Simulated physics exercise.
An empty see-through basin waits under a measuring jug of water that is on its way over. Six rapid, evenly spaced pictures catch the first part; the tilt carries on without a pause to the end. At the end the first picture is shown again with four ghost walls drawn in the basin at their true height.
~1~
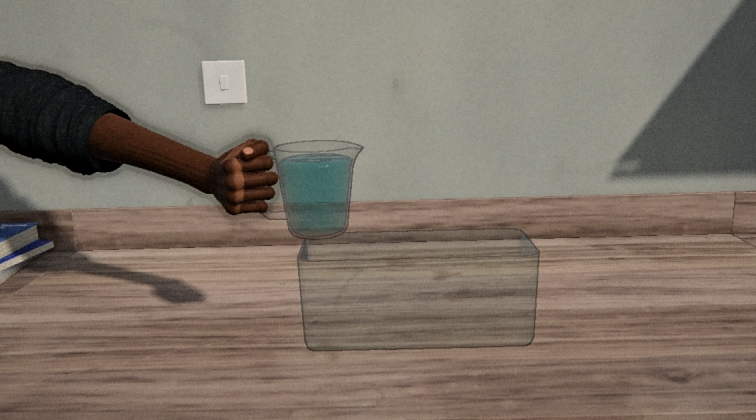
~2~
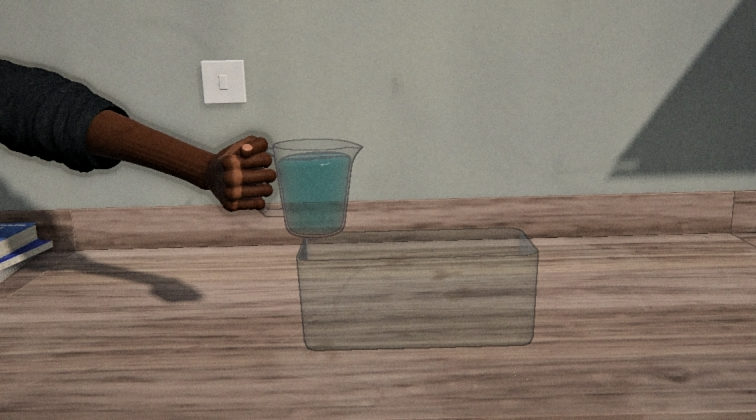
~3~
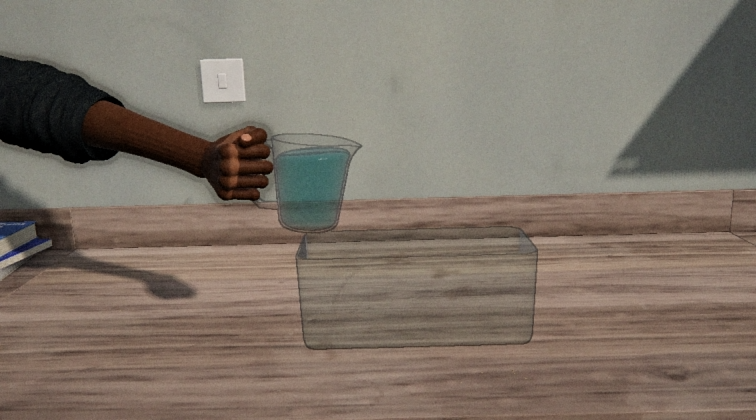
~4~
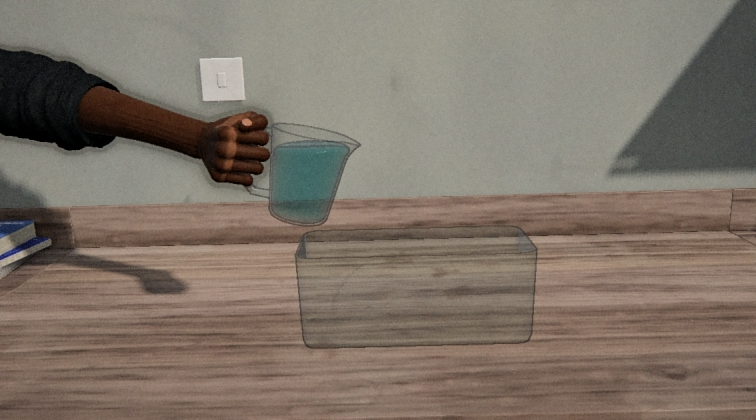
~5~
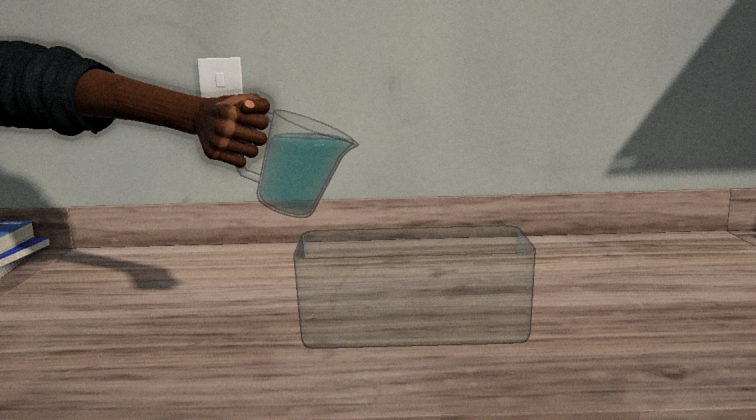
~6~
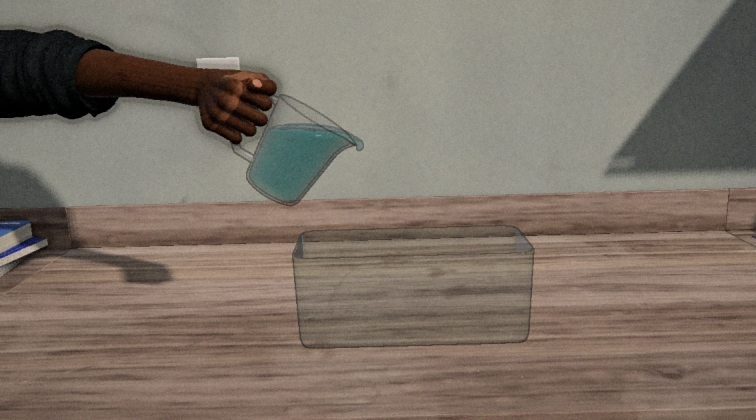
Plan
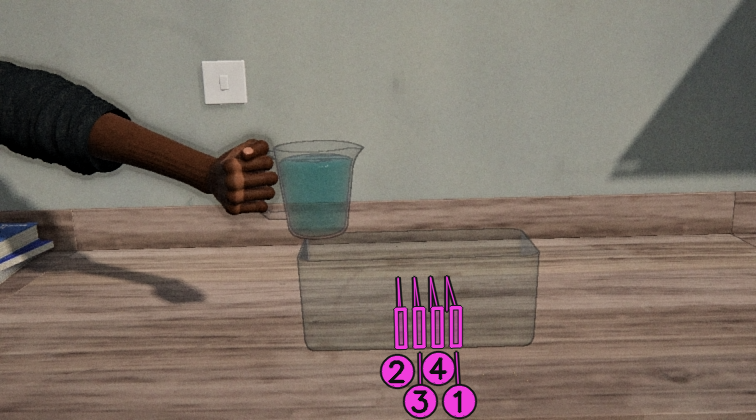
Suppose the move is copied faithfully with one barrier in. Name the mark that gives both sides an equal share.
I would pick place 1.
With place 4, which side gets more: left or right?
The right one.
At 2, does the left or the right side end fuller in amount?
The right side.
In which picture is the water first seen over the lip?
In picture 6.
On the marked copy, 1 at (456, 352); 2 at (401, 353); 3 at (419, 353); 4 at (438, 353).
With 1, about 56 % ends left of the wall and 41 % right of it.
With 2, about 4 % ends left of the wall and 95 % right of it.
With 3, about 5 % ends left of the wall and 94 % right of it.
With 4, about 13 % ends left of the wall and 86 % right of it.
